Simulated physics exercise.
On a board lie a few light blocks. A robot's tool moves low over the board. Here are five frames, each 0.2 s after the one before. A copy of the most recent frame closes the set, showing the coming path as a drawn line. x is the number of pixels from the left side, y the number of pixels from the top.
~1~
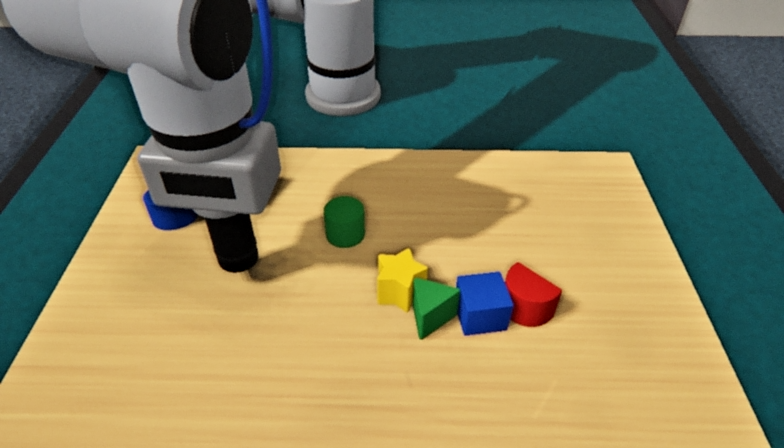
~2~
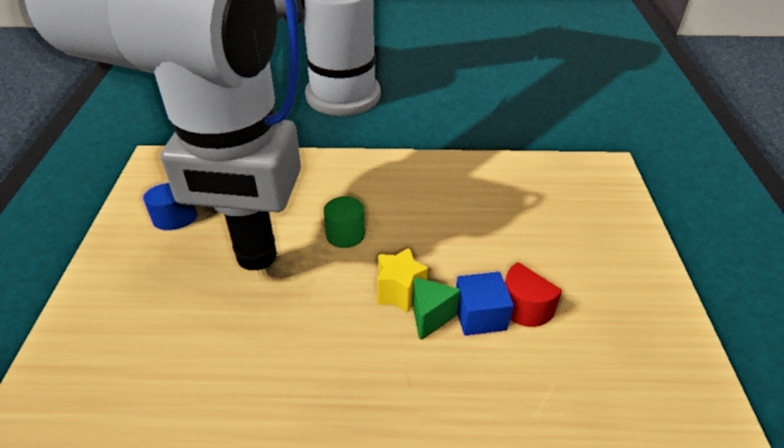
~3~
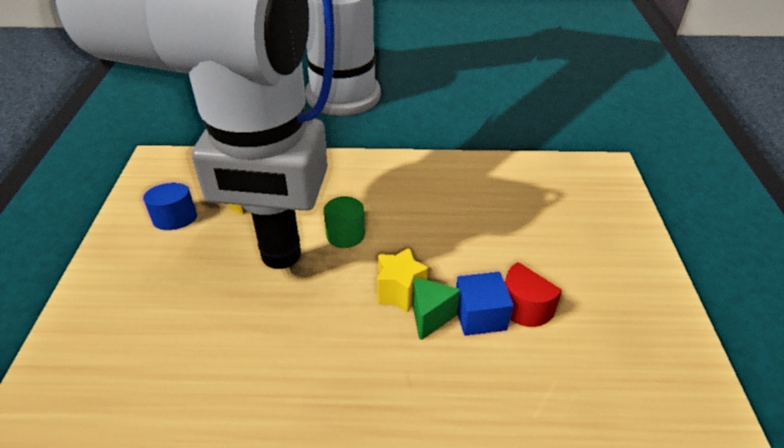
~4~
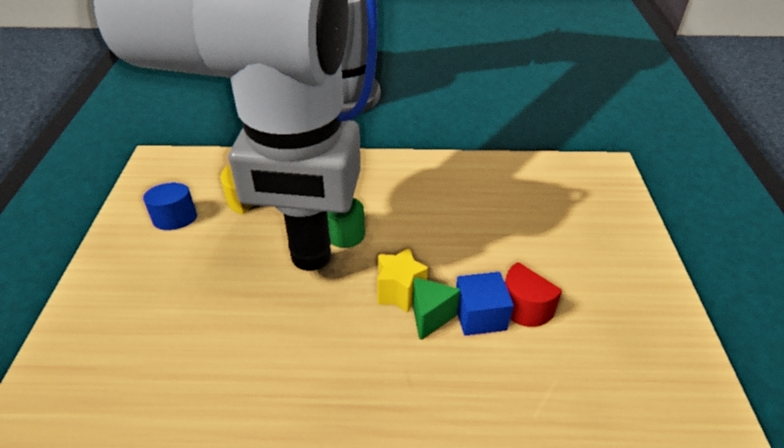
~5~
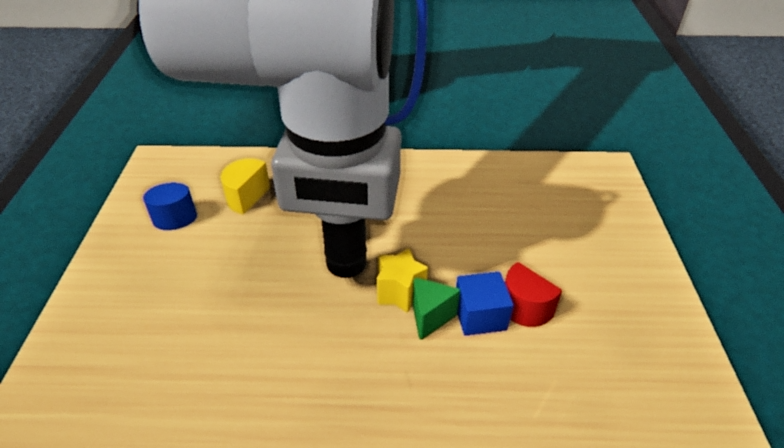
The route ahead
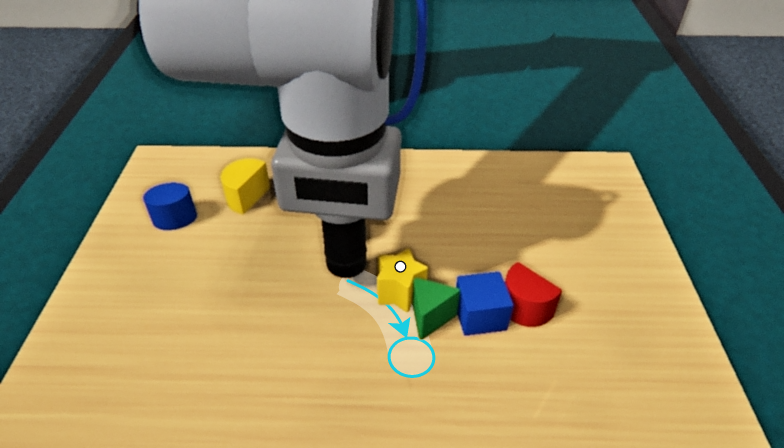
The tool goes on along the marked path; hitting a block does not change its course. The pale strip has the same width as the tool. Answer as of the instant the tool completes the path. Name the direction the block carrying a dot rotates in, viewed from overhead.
Verdict: Counterclockwise.
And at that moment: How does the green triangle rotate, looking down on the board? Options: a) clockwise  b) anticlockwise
The one that fits is a, clockwise.
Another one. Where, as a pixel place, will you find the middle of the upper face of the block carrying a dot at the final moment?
I think it will end close to (430, 272).
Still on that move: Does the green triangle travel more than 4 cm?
Going by the path, no.
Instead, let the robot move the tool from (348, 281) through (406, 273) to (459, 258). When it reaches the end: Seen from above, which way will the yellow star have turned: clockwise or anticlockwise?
It is turned clockwise.
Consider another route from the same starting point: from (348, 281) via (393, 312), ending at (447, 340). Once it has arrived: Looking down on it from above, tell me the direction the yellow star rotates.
Against the clock.
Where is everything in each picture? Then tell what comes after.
The first frame shows tool's lower end (239, 259); green cylinder (344, 209); yellow star (400, 267); green triangle (432, 293); blue four-sided block (485, 290).
The second frame shows tool (257, 257); blocks still.
The third frame shows tool (281, 256); blocks still.
The fourth frame shows tool (312, 257); blocks still.
The fifth frame shows tool (347, 264); green cylinder hidden; yellow star (400, 267); green triangle (432, 293); blue four-sided block (485, 290).
Drawn move, from (348, 281) over (379, 297) and (401, 323) to (411, 357); the dot is on the yellow star.
What follows on the original path. One third of the way, tool (378, 281); yellow star (418, 269); green triangle (443, 298), turned 35° clockwise; blue four-sided block (488, 291).
Two thirds of the way, tool (402, 308); yellow star (430, 272), turned 40° anticlockwise; green triangle (453, 302), turned 55° clockwise; blue four-sided block (488, 291).
At the end, tool (412, 341); green cylinder still; yellow star (430, 272), turned 40° anticlockwise; green triangle (457, 317), turned 20° clockwise; blue four-sided block (490, 292), turned 15° anticlockwise.
